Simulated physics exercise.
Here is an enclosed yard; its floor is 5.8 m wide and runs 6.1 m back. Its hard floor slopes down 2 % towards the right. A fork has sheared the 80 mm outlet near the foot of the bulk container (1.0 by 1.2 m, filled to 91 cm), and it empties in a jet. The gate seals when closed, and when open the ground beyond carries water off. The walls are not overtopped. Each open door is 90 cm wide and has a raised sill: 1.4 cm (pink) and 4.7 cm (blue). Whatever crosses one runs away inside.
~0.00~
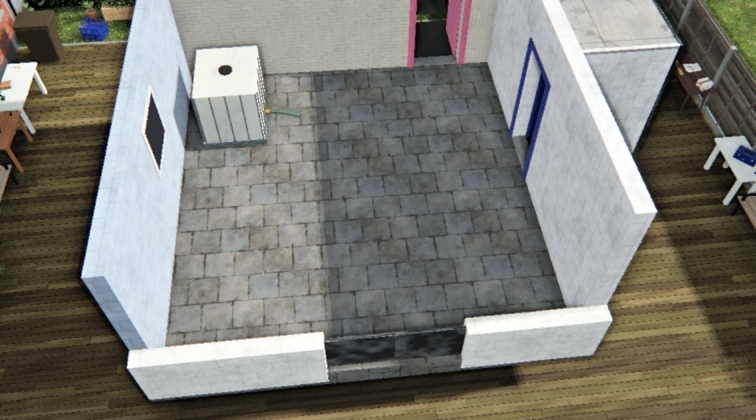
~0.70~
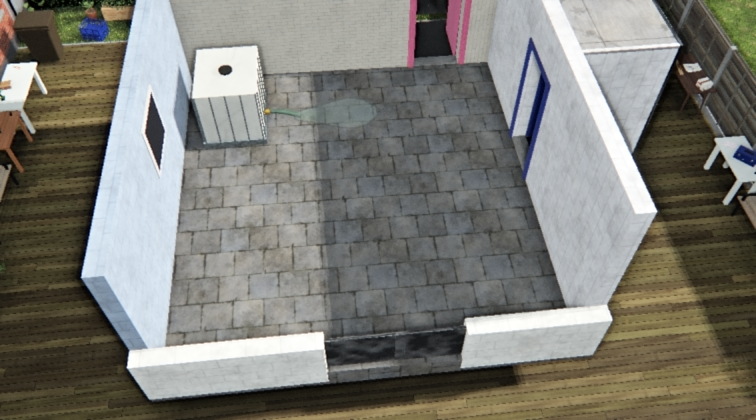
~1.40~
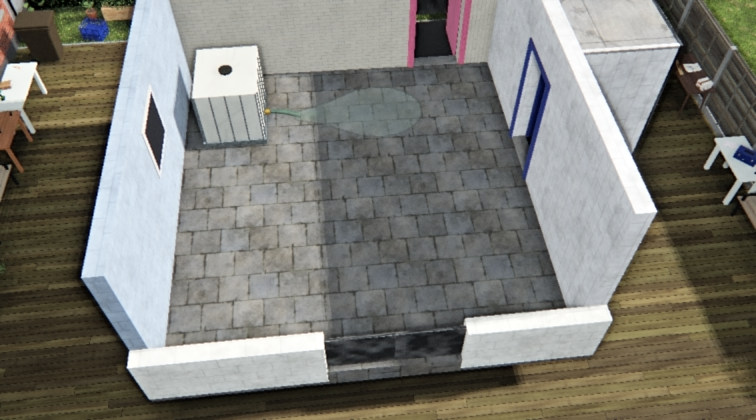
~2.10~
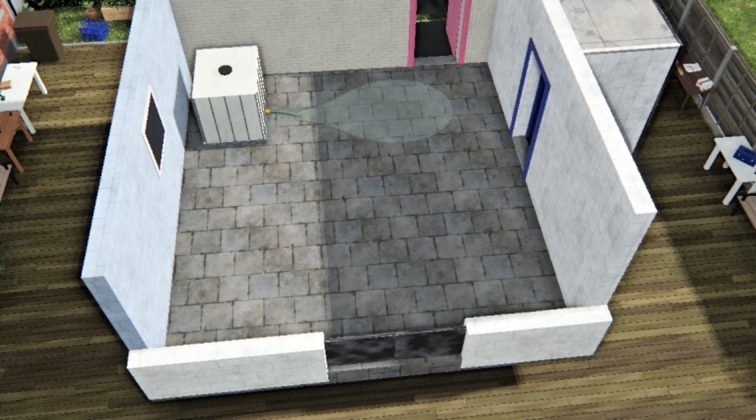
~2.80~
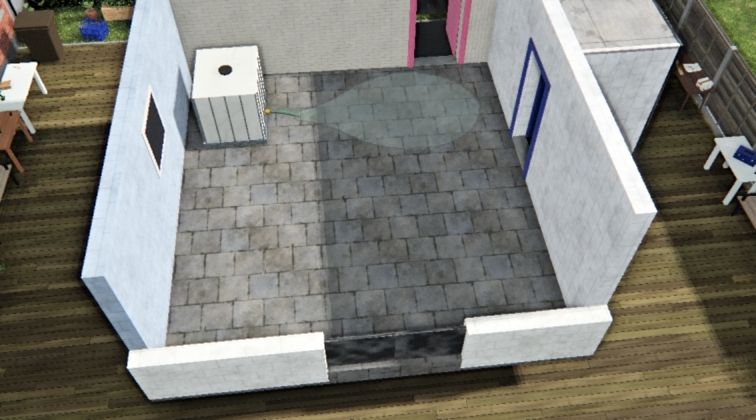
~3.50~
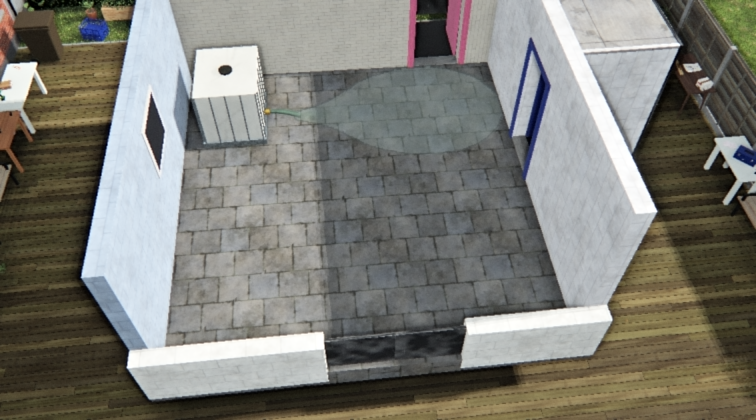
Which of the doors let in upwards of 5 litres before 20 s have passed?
One by one: At the pink door it goes over the limit; at the blue door it keeps below the limit.
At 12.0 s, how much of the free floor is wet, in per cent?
About 30 per cent.
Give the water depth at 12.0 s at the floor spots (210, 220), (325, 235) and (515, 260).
About 0.0, 0.0 and 0.6 cm.
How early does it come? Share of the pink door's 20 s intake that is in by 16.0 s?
About 50 per cent.
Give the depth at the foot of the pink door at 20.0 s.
Roughly 2.5 cm deep.
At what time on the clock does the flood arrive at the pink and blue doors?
Pink 3.8 s, blue 5.0 s.
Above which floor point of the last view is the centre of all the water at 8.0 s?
At about (450, 112).
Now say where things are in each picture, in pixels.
In the first frame, the jet has just started at (280, 112); the ground is still dry.
In the second frame, from the spout at (280, 112) the water has spread over 0.8 m2; its tip is at (374, 107), and it is 1.2 cm deep on average.
In the third frame, the jet leaves at (280, 112); the sheet reaches (418, 104), 2.9 m away, and wets 1.9 m2.
In the fourth frame, the jet leaves at (280, 112); the sheet reaches (449, 102), 3.5 m away, and wets 3.1 m2.
In the fifth frame, from the spout at (280, 112) the water has spread over 4.2 m2; its tip is at (474, 99), and it is 0.9 cm deep on average.
In the sixth frame, from the spout at (280, 112) the water has spread over 5.5 m2; its tip is at (494, 95), and it is 0.9 cm deep on average.
After 5.0 s water covers 20 % of the floor and is deepest (4 cm) near (307, 115); pink door 0.99 cm at the sill, 0 L in, blue door not reached.
After 8.0 s water covers 20 % of the floor and is deepest (4 cm) near (499, 110); pink door 1.7 cm at the sill, 0 L in, blue door 2.6 cm at the sill, 0 L in.
After 12.0 s water covers 30 % of the floor and is deepest (5 cm) near (497, 104); pink door 2.5 cm at the sill, 2 L in, blue door 3.5 cm at the sill, 0 L in.
After 16.0 s water covers 35 % of the floor and is deepest (5 cm) near (497, 104); pink door 2.6 cm at the sill, 6 L in, blue door 3.7 cm at the sill, 0 L in.
After 20.0 s water covers 40 % of the floor and is deepest (5 cm) near (497, 104); pink door 2.7 cm at the sill, 12 L in, blue door 3.8 cm at the sill, 0 L in.
